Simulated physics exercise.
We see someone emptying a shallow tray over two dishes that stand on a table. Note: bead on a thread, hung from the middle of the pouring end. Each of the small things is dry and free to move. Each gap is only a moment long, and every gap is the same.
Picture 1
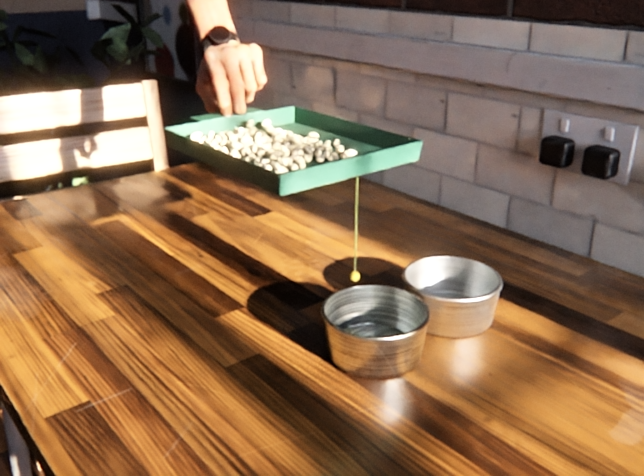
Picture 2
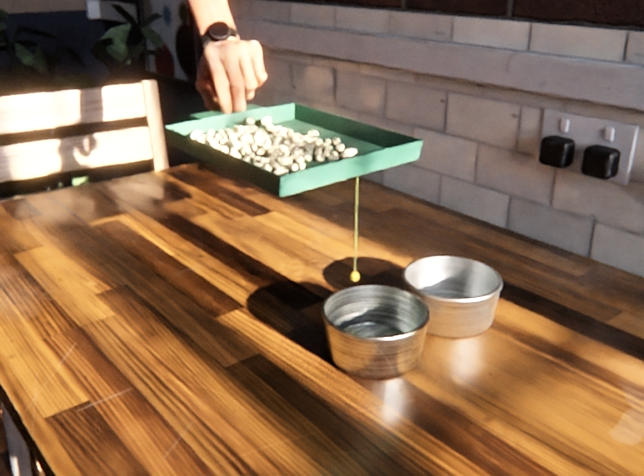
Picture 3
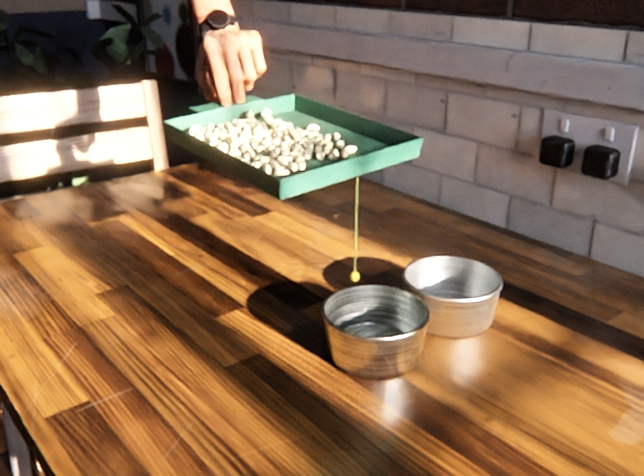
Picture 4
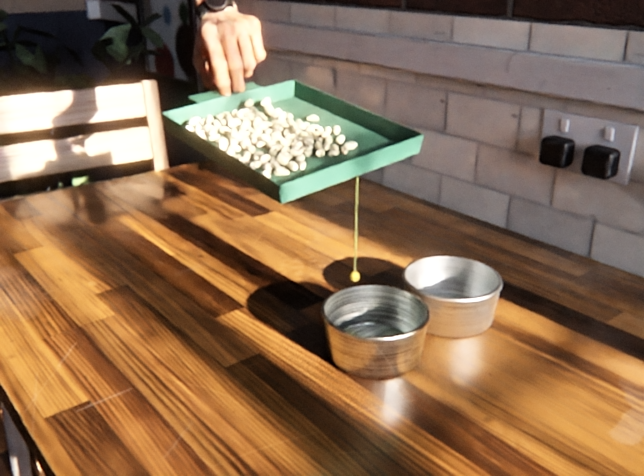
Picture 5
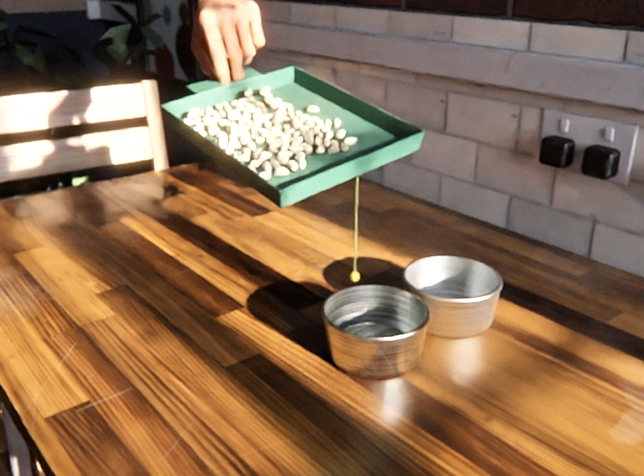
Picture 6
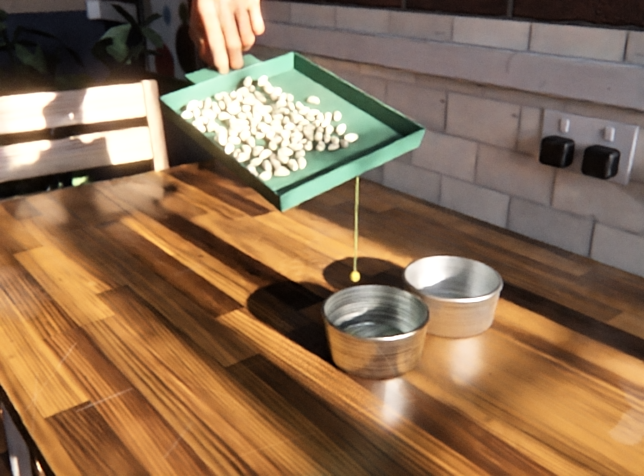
Above two metal dishes on a wooden table, a hand gradually tilts a green tray of white beans.
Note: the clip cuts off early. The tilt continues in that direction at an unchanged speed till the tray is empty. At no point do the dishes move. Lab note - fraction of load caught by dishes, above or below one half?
Between them the dishes get the lesser amount.
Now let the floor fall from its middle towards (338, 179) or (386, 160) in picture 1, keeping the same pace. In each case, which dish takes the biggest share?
Case one goes to the left-side dish, case two to the right-side dish.
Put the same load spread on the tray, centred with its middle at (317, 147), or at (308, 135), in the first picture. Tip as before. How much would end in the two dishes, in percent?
Respectively 30 and 10 per cent.
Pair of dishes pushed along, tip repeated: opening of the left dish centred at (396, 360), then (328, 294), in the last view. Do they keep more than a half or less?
Result - try one, below the halfway mark; try two, below the halfway mark.
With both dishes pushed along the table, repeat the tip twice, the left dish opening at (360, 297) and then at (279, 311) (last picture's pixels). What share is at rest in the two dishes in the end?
Roughly 10 per cent, and 80 per cent.
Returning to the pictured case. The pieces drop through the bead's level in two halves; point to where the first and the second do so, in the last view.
First part (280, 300), rest (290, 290).
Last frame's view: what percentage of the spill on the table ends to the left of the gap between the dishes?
Around 100 %.
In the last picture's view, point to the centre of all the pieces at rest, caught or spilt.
Once nothing moves, the middle sits near (286, 364).
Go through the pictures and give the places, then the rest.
In the first frame, corners of the pouring end at (280, 173) and (419, 141), level; middle of the load at (262, 149), white beans; left dish at (413, 348); right dish at (488, 310); bead on its thread at (355, 276).
In the second frame, corners of the pouring end at (280, 175) and (419, 140), level; middle of the load at (262, 148).
In the third frame, corners of the pouring end at (280, 178) and (419, 138), tipped barely, lowest at the left corner; middle of the load at (262, 144).
In the fourth frame, corners of the pouring end at (281, 183) and (420, 134), tipped a little, lowest at the left corner; middle of the load at (262, 138).
In the fifth frame, corners of the pouring end at (281, 188) and (421, 131), tipped a little, lowest at the left corner; middle of the load at (261, 133).
In the sixth frame, corners of the pouring end at (281, 193) and (421, 128), tipped clearly, lowest at the left corner; middle of the load at (261, 127); left dish at (413, 348); right dish at (488, 310).
Soon, tray tipped steeply; all on the tray.
A while on, tray tipped past a quarter turn; nearly all on the tray; a stray few outside both; a stray few in the air.
Towards the end, tray tipped past a quarter turn; a small part in the left dish; most outside both.
Finally, tray tipped past a quarter turn; a small part in the left dish; none in the right dish; most outside both.
